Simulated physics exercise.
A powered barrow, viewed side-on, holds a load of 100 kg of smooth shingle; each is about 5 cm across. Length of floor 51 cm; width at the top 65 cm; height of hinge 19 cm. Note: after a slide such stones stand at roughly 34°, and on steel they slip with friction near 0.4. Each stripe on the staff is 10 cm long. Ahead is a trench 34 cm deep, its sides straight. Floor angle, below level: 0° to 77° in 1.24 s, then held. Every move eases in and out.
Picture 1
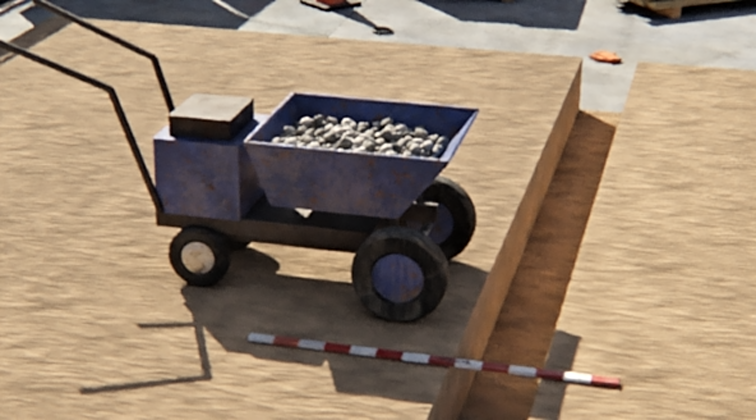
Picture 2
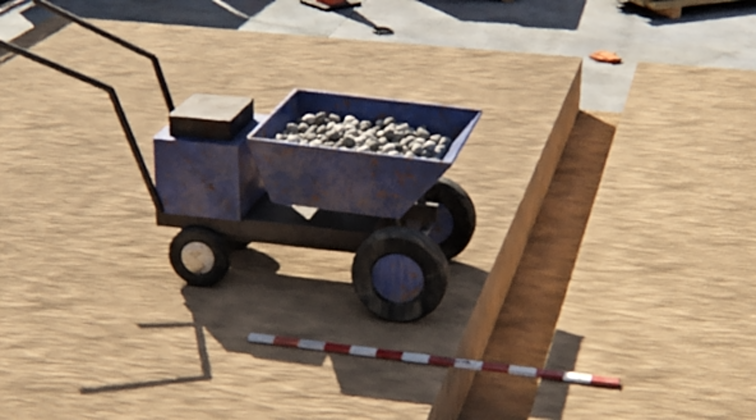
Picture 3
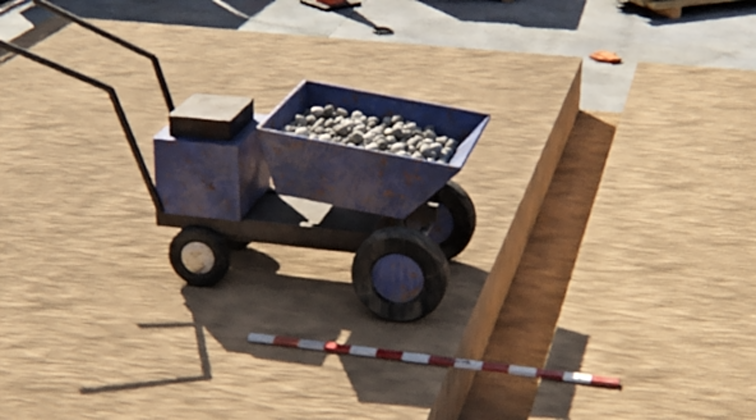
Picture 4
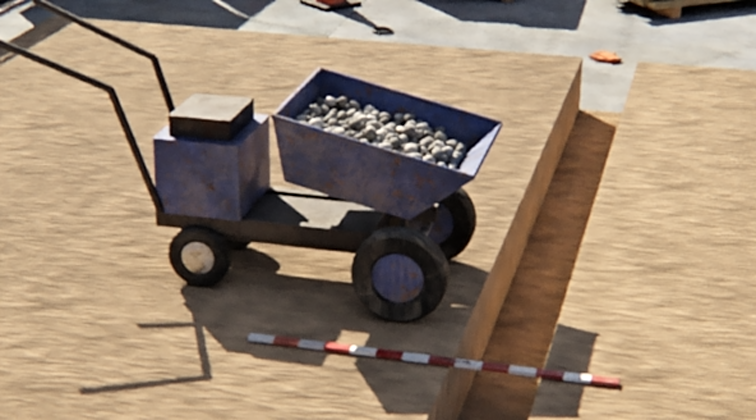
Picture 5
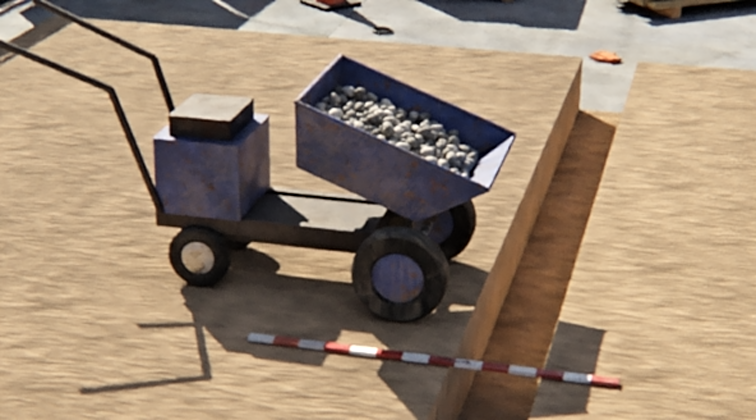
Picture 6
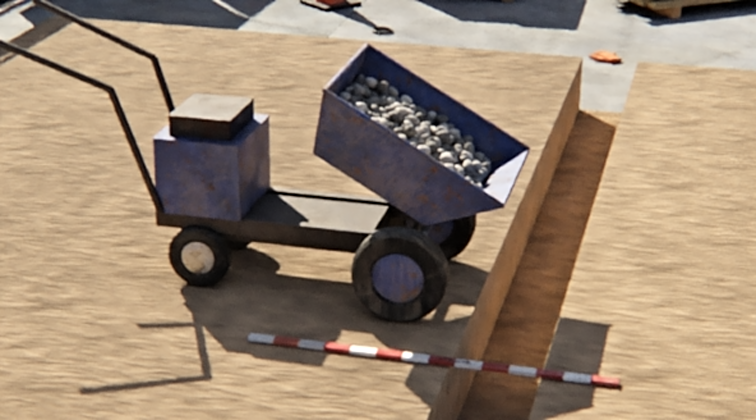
Blue tray of grey stones on a small wheeled barrow tilting steadily down to the right beside a straight-sided trench.
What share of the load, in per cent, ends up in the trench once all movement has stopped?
About 29 per cent.
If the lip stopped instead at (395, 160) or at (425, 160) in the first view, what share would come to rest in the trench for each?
Around 90 and then 55 percent.
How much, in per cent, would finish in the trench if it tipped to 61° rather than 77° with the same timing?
Then roughly 40 percent.
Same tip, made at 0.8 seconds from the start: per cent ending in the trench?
Roughly 20% would finish there.
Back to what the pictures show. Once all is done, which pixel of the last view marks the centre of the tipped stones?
Somewhere around (607, 306) in the last picture.
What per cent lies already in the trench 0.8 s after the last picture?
Approx. 10 % of the load.
Then, 0.4 s after the last picture the floor is at 65°, 100 % in the tray; the foremost stones are at (546, 250).
Then, 0.8 s after the last picture the floor is at 77°, 37 % in the tray, 9 % in the trench, 54 % past the trench; the foremost stones are at (691, 318).
Then, 1.2 s after the last picture the floor is at 77°, 6 % in the tray, 19 % in the trench, 75 % past the trench; the foremost stones are past the picture's edge.
Then, 3.1 s after the last picture the floor is at 77°, 0 % in the tray, 29 % in the trench, 71 % past the trench; the foremost stones are past the picture's edge.
